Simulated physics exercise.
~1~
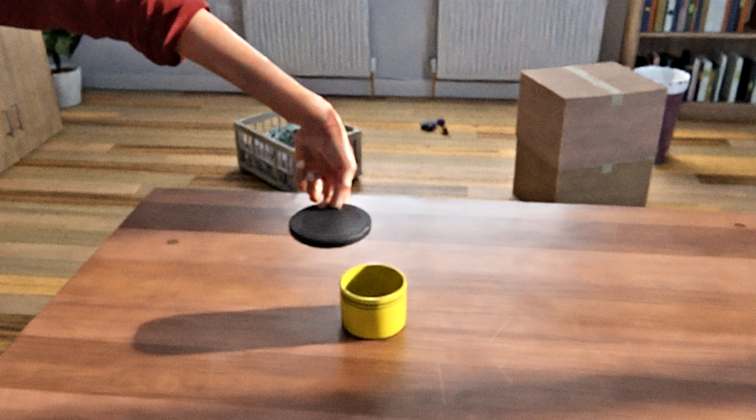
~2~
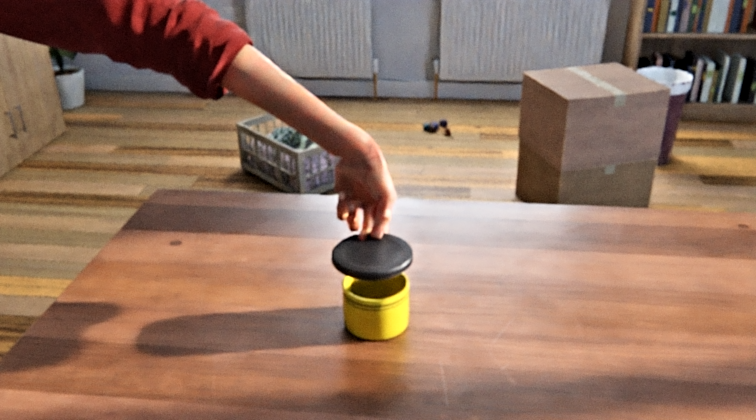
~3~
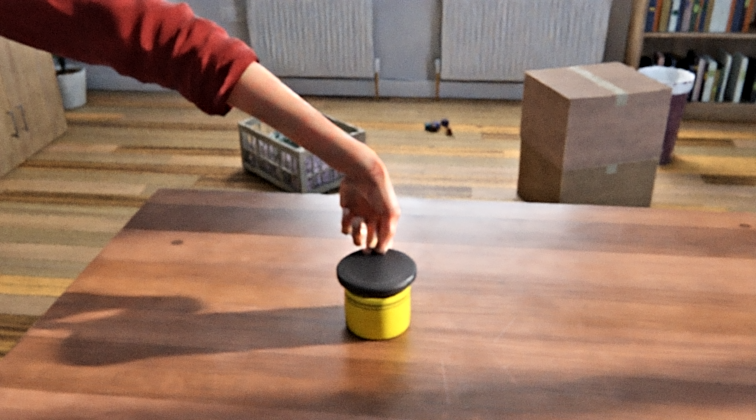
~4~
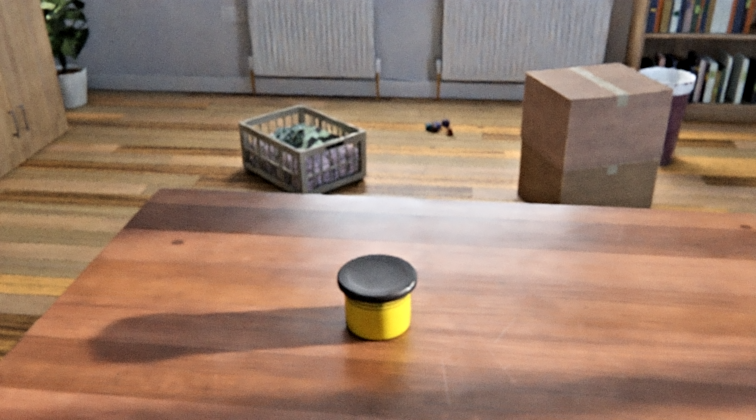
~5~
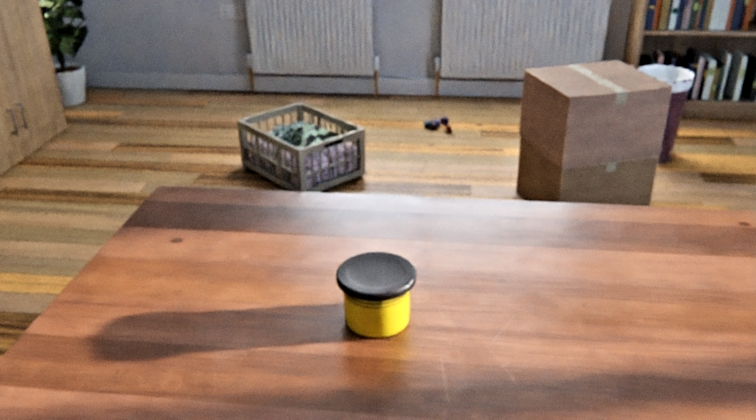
A black coaster hangs from the fingers of a hand in a red sleeve, reaching in from the upper left over a brown wooden table, seen from slightly above by a gently swaying camera. Below it stands an open yellow container, with a crate, stacked cardboard boxes and radiators in the room behind. The hand carries the coaster right and down until it is over the opening, then lowers it onto the rim. The hand lets go and withdraws from view. The coaster stays resting on the rim, covering the container's opening.
